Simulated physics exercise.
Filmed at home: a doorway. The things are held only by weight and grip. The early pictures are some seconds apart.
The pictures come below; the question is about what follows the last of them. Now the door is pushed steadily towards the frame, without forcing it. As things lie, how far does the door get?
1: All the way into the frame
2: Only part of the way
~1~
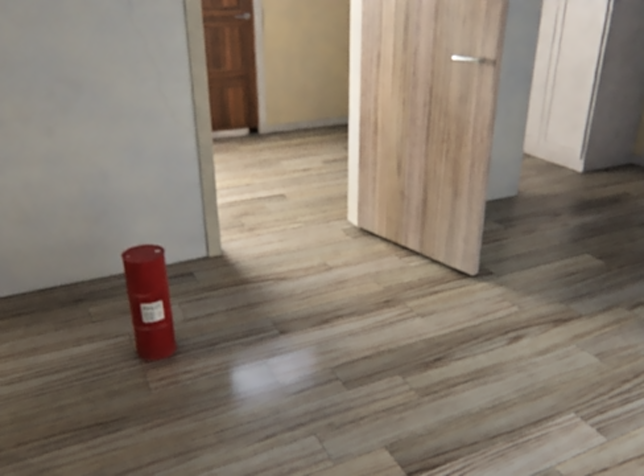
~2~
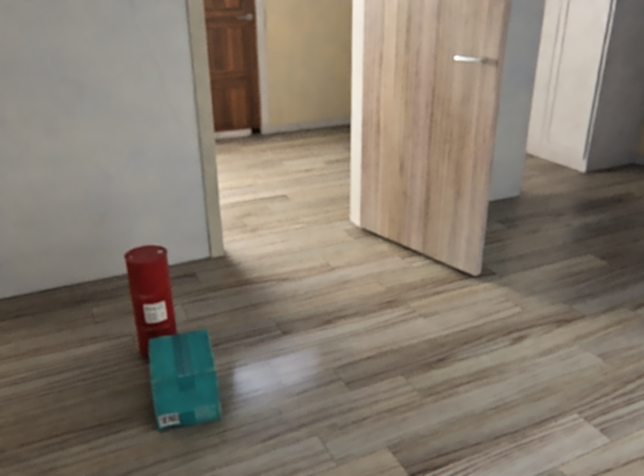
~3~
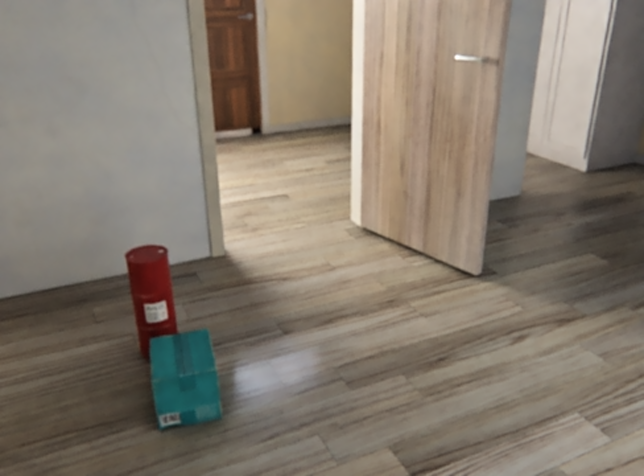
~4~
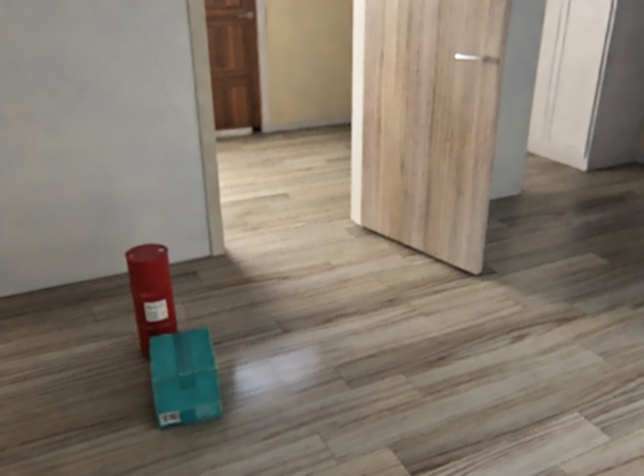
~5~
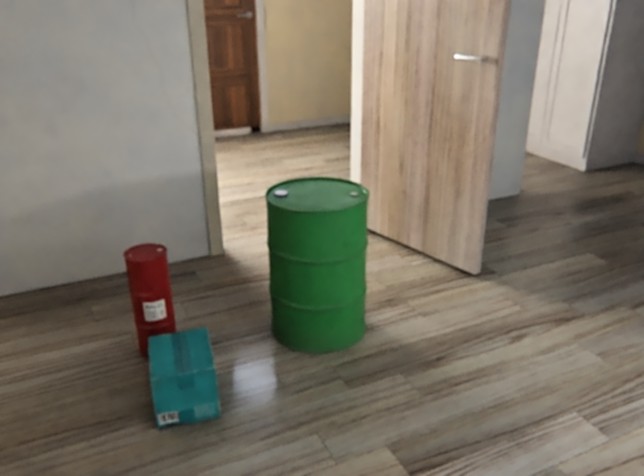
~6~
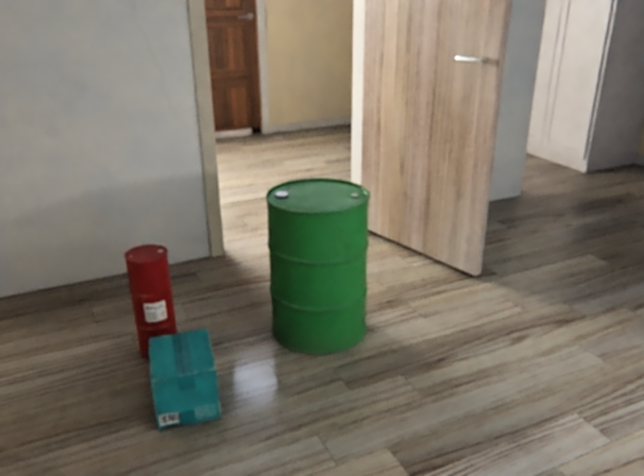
Option 1: All the way into the frame.
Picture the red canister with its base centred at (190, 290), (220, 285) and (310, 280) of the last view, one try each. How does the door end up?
Well, on the first try it makes it all the way, on the second it makes it all the way, and on the third it is held back.
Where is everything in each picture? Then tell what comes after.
The first frame shows door wide open and still.
The second frame shows door wide open and still; turquoise parcel (184, 378); red canister (153, 304).
The third frame shows door wide open and still; turquoise parcel (185, 378); red canister (154, 303).
The fourth frame shows door wide open and still; turquoise parcel (185, 376); red canister (154, 302).
The fifth frame shows door wide open and still; turquoise parcel (184, 376); red canister (153, 302).
The sixth frame shows door wide open and still; green drum (318, 264); turquoise parcel (184, 377).
Then, 0.70 s past the last view, door 83° open.
Then, 1.40 s past the last view, door 47° open.
Then, 2.00 s past the last view, door 15° open.
Finally, door 0° open; all 3 still in place. Final places as the last picture's camera would see them, green drum near (318, 264).
